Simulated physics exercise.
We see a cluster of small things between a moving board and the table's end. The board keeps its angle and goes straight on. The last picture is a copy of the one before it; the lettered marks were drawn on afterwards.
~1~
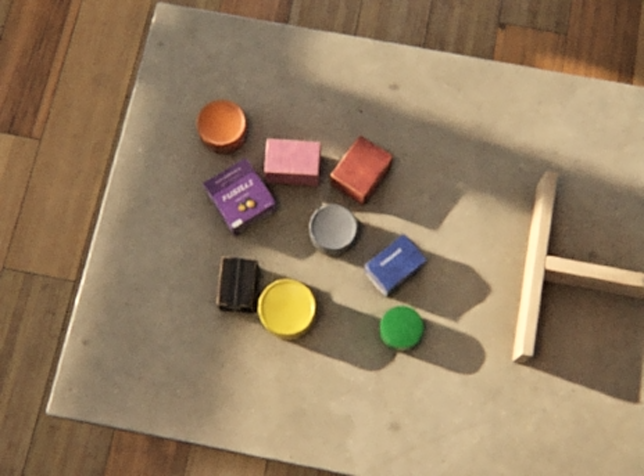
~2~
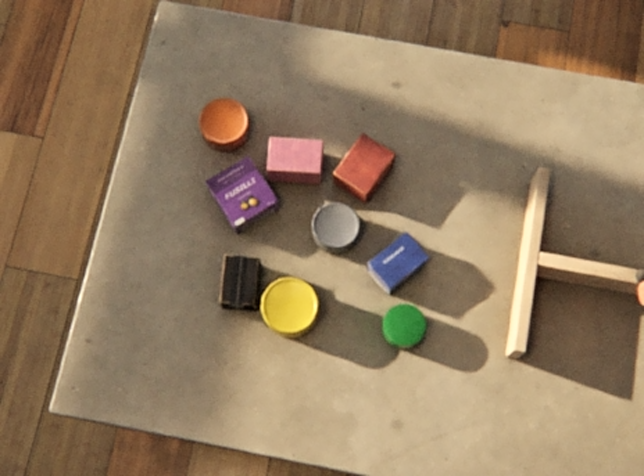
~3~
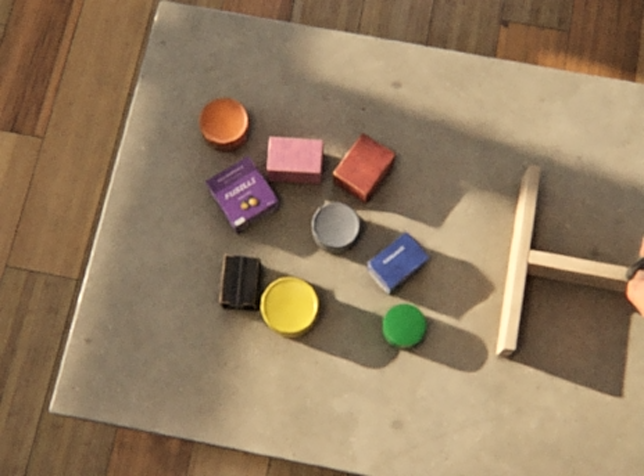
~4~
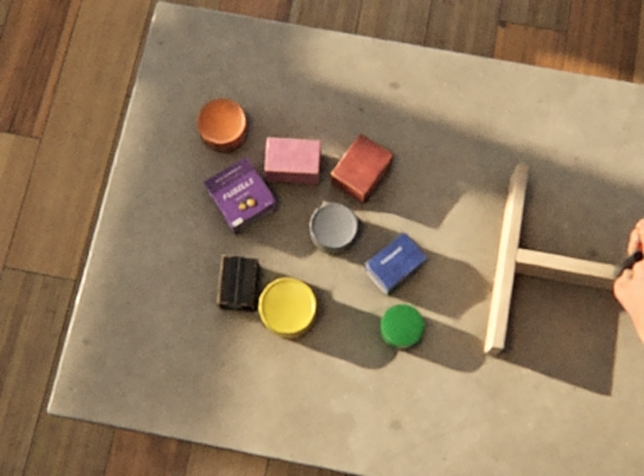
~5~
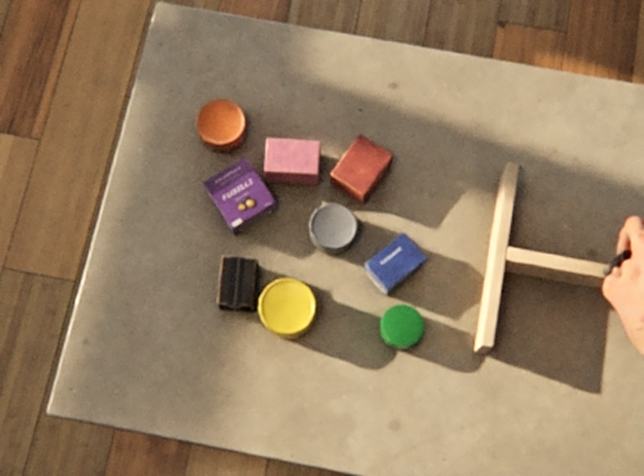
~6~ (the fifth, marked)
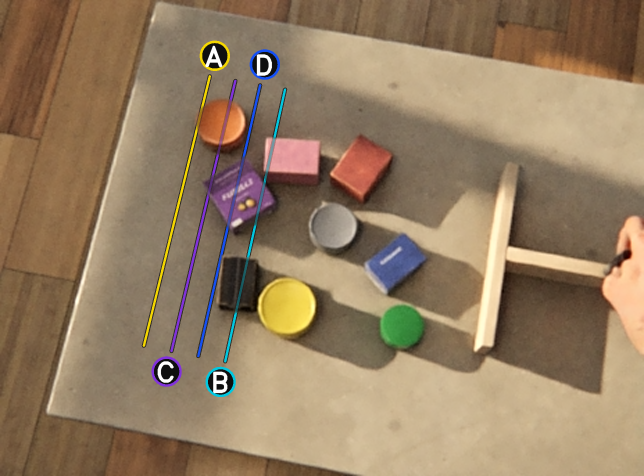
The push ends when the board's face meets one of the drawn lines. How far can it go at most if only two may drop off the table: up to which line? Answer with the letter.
It can go as far as A.
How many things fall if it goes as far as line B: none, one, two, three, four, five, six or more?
In all, none.
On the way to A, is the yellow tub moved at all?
Yes.
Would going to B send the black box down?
No.
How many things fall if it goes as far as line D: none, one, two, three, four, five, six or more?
In all, none.
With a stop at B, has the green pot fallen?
By then, no.
On the marked copy, A at (178, 206); B at (256, 220); C at (205, 210); D at (230, 215).
Taking A. A third of the way, board (384, 231); green pot (341, 316); blue box (354, 258).
Two thirds of the way, board (267, 209); orange jar (178, 105); purple packet (169, 181).
When it is over, board (178, 193); purple packet over the edge; pink block (125, 128); one fallen.
As for the rest, B is within the limit but short; C is within the limit but short; D is within the limit but short.
